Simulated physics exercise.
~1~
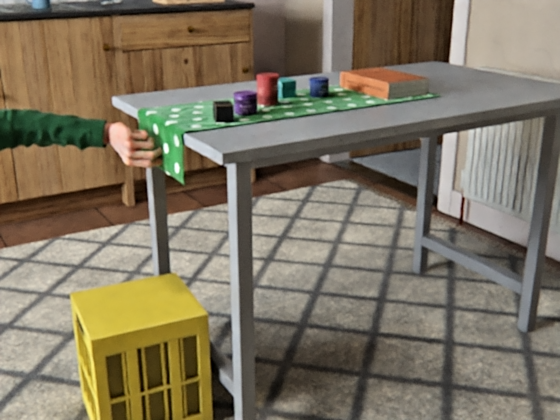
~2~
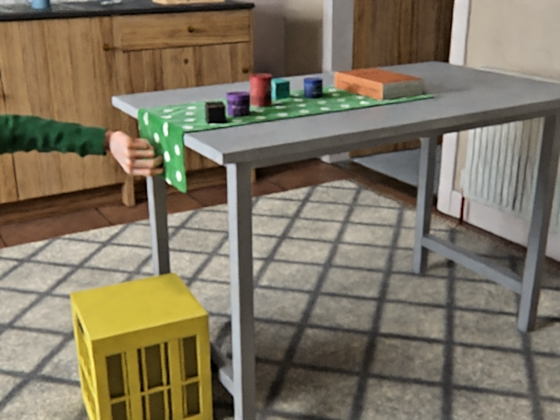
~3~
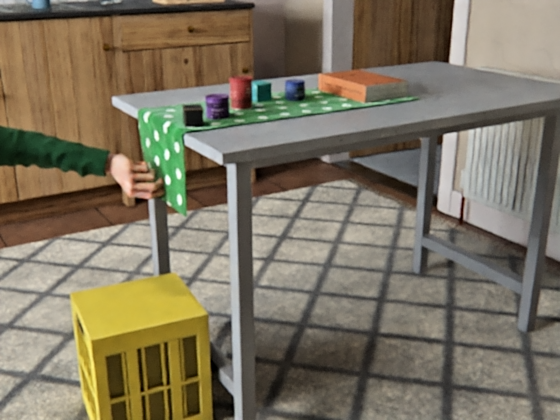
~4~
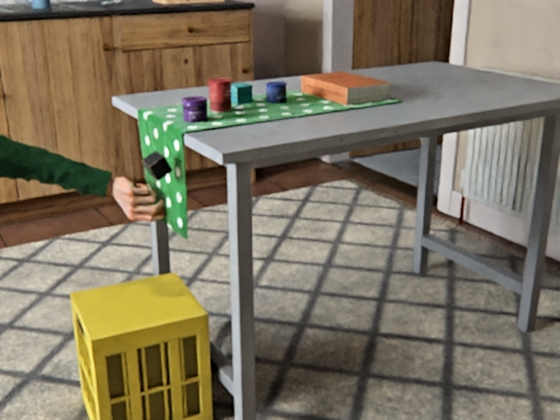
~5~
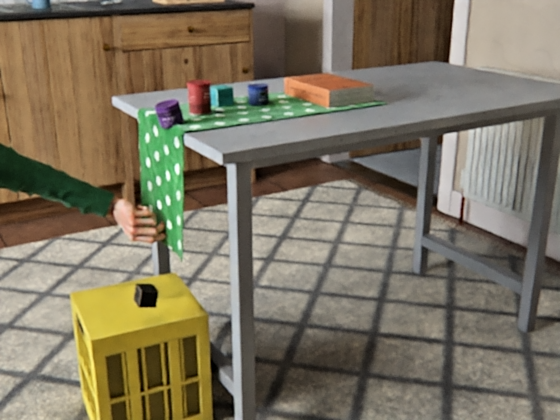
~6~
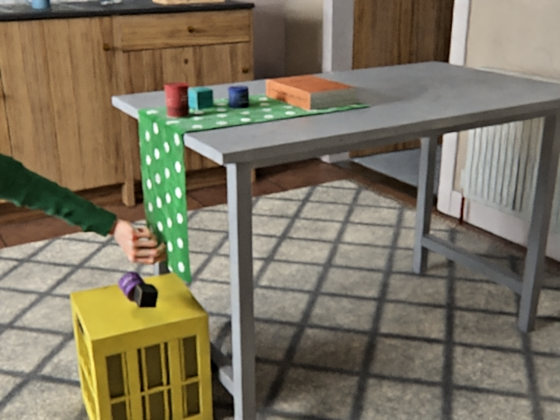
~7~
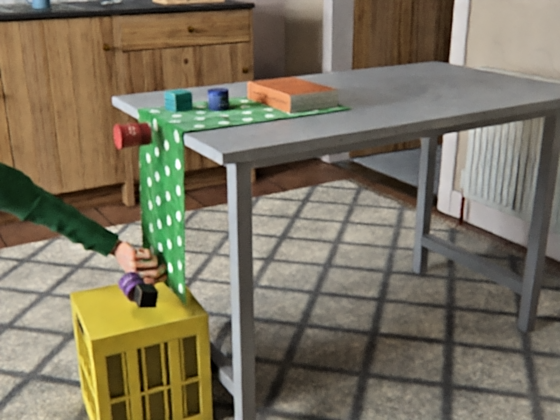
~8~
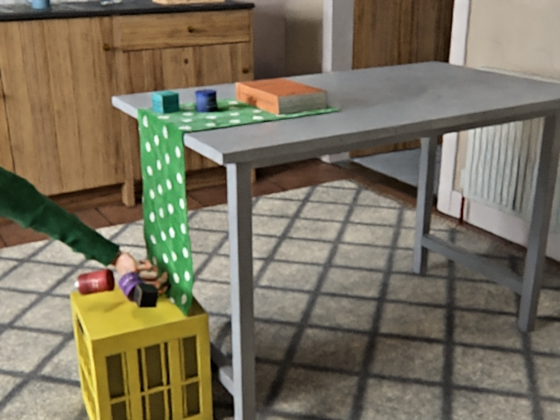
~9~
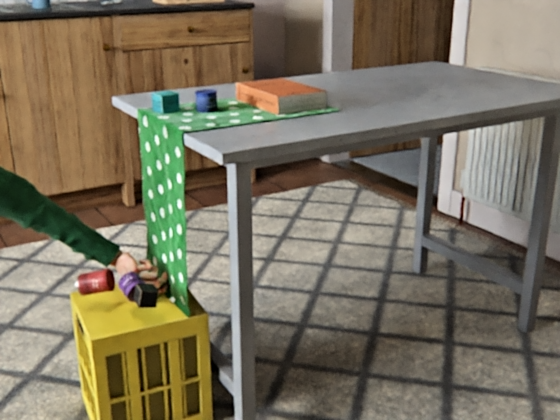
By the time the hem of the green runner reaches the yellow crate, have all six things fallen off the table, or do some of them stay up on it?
Some of them stay up on the table. Three things, the black cube, the purple pot and the red can, fall onto the crate, while the other three remain on the cloth on the tabletop.
